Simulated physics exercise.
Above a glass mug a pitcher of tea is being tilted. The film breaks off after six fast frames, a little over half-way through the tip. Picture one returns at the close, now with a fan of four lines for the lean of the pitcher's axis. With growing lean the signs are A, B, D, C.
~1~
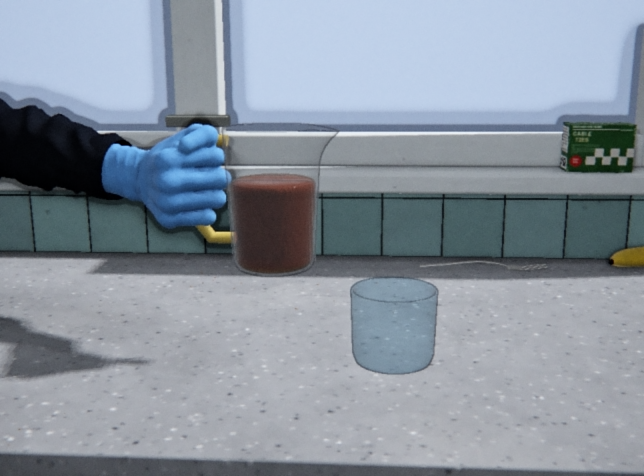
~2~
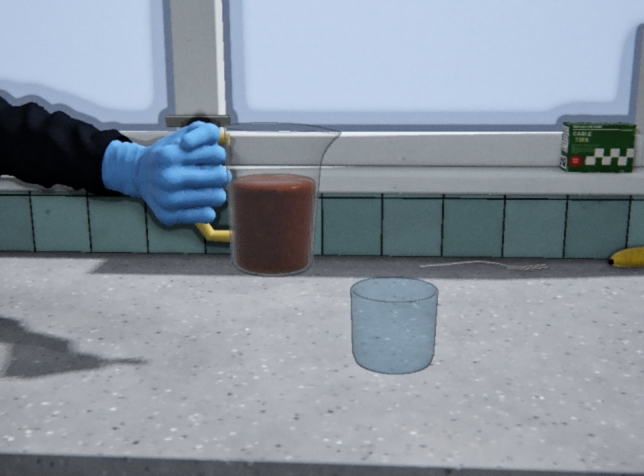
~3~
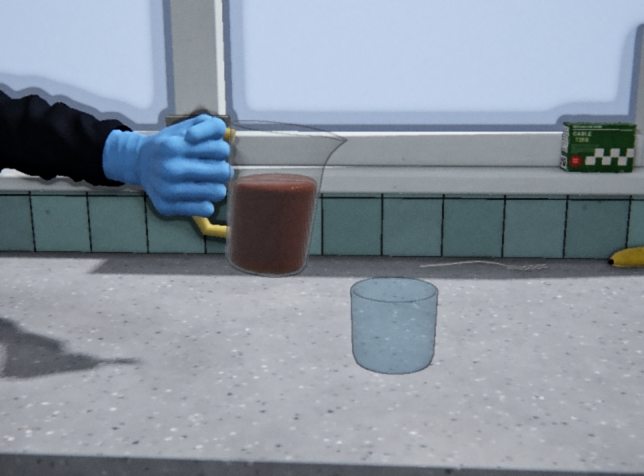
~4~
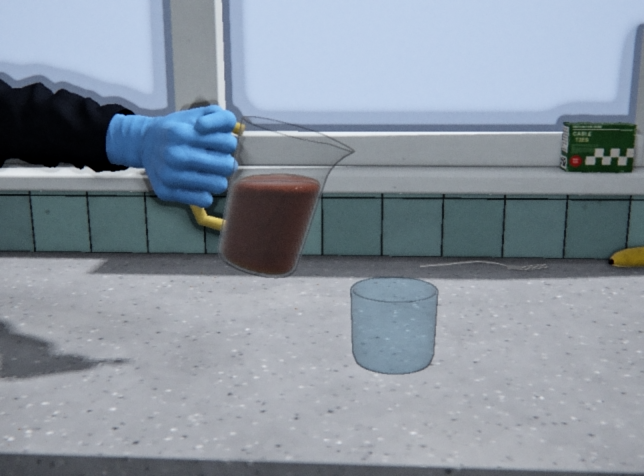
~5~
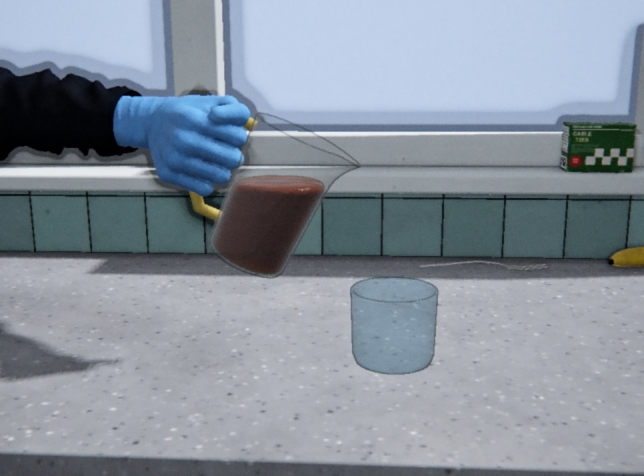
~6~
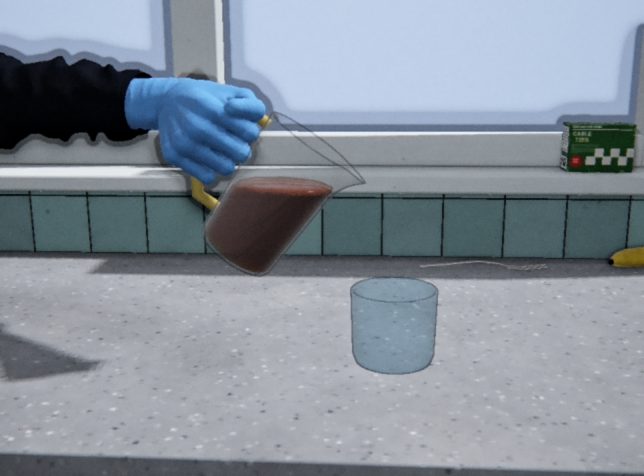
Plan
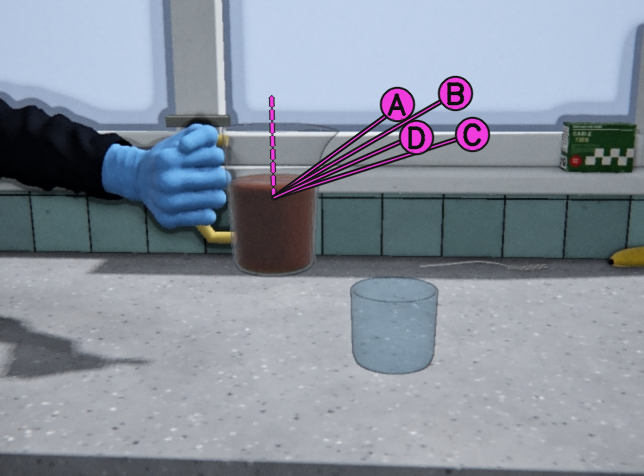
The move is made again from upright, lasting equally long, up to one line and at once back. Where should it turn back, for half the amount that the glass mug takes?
The answer is mark C.
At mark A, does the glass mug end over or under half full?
Under half.
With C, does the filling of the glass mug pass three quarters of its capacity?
No.
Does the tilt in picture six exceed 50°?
No, it does not.
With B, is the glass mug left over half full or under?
Under half.
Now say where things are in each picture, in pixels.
The first picture shows upright, lip at (338, 131); rim of the glass mug round (394, 288); nothing has left yet.
The second picture shows upright, lip at (340, 133); nothing has left yet.
The third picture shows tipped about 7°, lip at (345, 139); nothing has left yet.
The fourth picture shows tipped about 15°, lip at (353, 150); nothing has left yet.
The fifth picture shows tipped about 25°, lip at (360, 165); nothing has left yet.
The sixth picture shows tipped about 36°, lip at (365, 182); nothing has left yet.
In magenta, A at (385, 116); B at (440, 101); C at (456, 139); D at (399, 142).
With A, the glass mug ends with about 10 % of what it can hold.
With B, the glass mug ends with about 20 % of what it can hold.
With C, the glass mug ends with about 48 % of what it can hold.
With D, the glass mug ends with about 33 % of what it can hold.
